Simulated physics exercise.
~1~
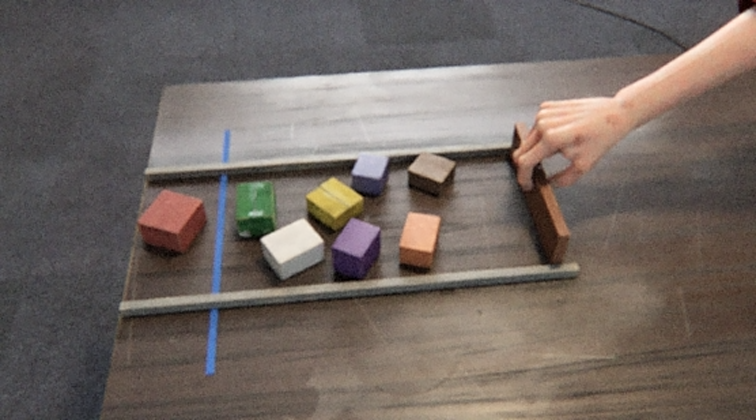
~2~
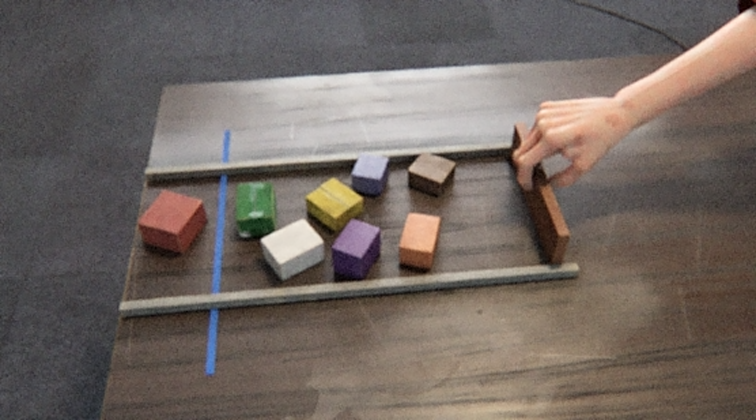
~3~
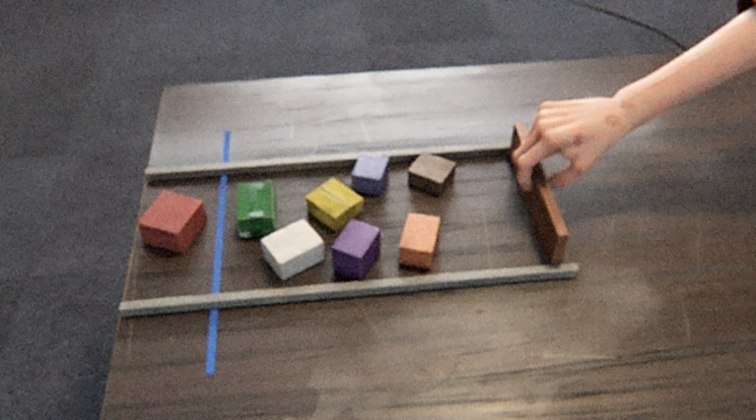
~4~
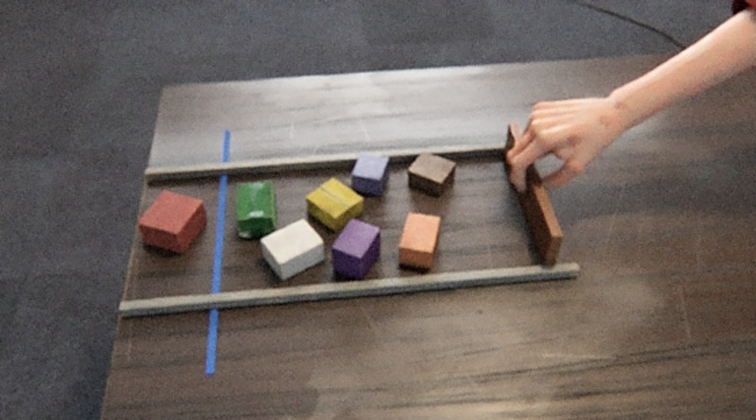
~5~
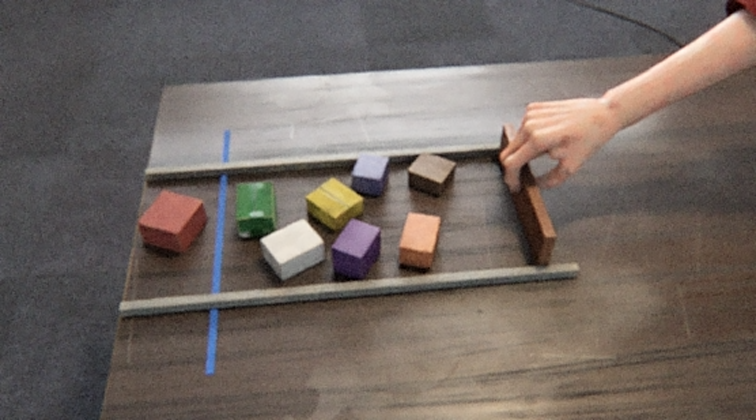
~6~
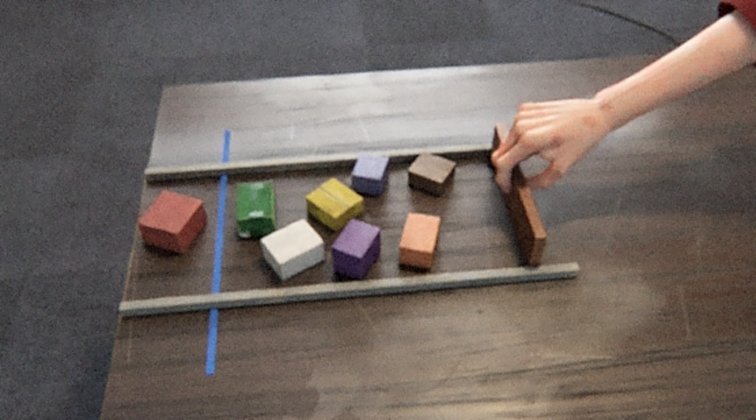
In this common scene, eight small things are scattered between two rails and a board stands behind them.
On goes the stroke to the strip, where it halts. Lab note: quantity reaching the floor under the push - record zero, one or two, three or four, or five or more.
The table loses one, maybe two.
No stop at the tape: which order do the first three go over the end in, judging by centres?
The red block, the white block, the green box.
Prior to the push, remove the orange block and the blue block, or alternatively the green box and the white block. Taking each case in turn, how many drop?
Tally of falls: 1 for the first try, 0 for the second.
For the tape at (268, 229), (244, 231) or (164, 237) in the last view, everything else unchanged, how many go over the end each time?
Going through them in order, you'd see 0, 0 and 5.
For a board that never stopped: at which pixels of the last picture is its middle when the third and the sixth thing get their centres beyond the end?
Roughly (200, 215) for the earlier crossing, roughly (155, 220) for the later one.
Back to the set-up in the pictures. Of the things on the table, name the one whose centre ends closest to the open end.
Closest in the end is the white block.
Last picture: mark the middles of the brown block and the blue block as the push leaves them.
The brown block ends at (202, 200) and the blue block at (169, 186).
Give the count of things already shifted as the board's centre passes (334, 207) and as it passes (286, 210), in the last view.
One spot: 6. Other spot: 8.
A little later, none off yet; red block at rest near (173, 221); green box at rest near (257, 209); white block at rest near (293, 249).
When it is over, the number that fall off is one or two; down, red block.
